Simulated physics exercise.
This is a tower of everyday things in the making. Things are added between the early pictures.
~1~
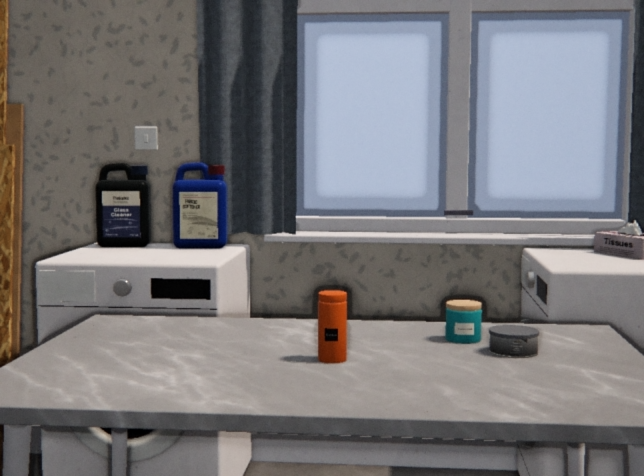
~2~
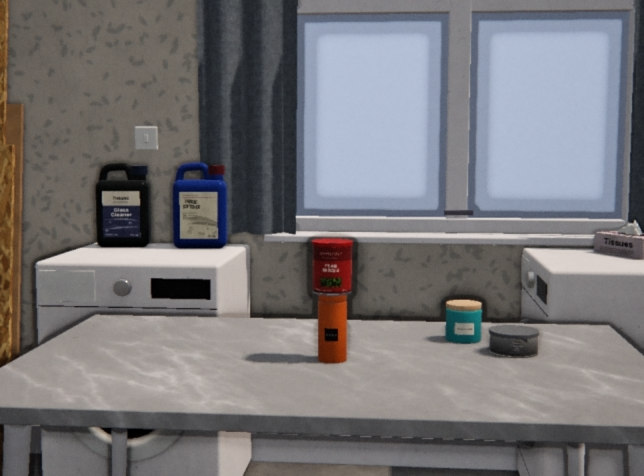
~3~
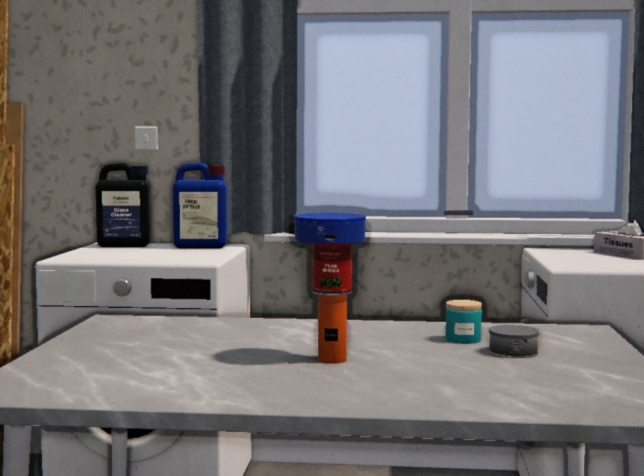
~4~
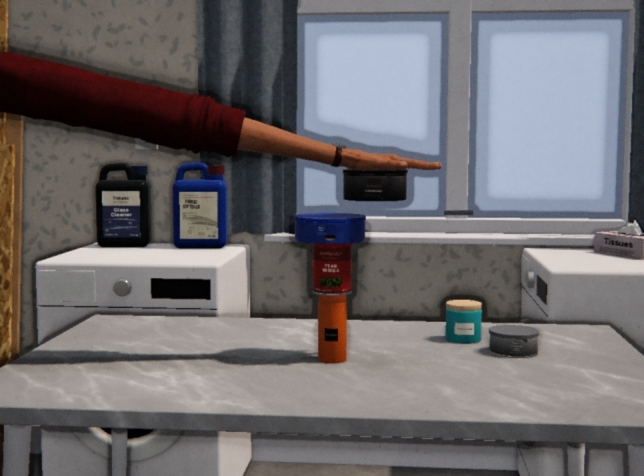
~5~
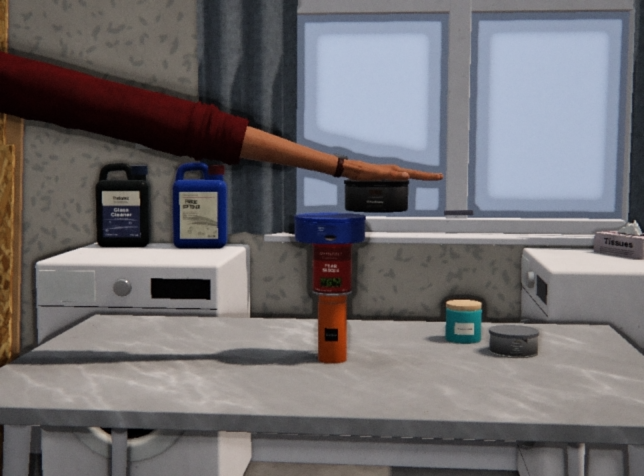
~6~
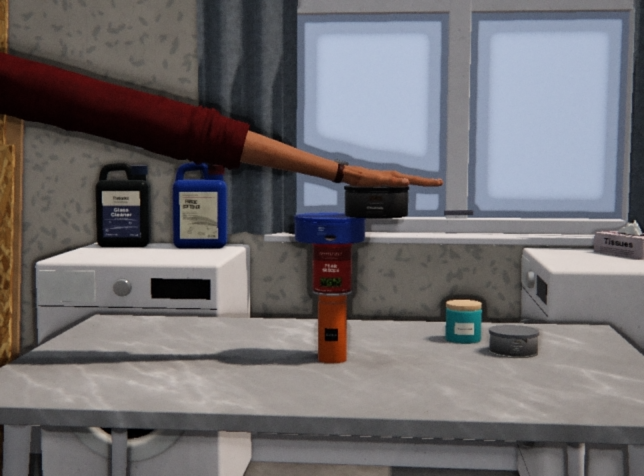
On a grey marbled table, a red tin and blue tub appearing above an orange jar, then a hand lowering a black tub onto the stack.
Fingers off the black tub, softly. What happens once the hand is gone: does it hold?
The pile gives way.
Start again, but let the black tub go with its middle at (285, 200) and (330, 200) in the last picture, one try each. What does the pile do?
First, it comes apart; second, it keeps its balance.
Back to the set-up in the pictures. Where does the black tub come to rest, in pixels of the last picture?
At about (384, 329).
Then, 0.40 s past the last view, black tub now fallen.
Then, 0.50 s past the last view, things are still on the move.
Then, 1.10 s past the last view, as before.
Finally, fallen, black tub; the other 5 still in place. Final places as the last picture's camera would see them, black tub near (384, 329). The pile loses its balance.
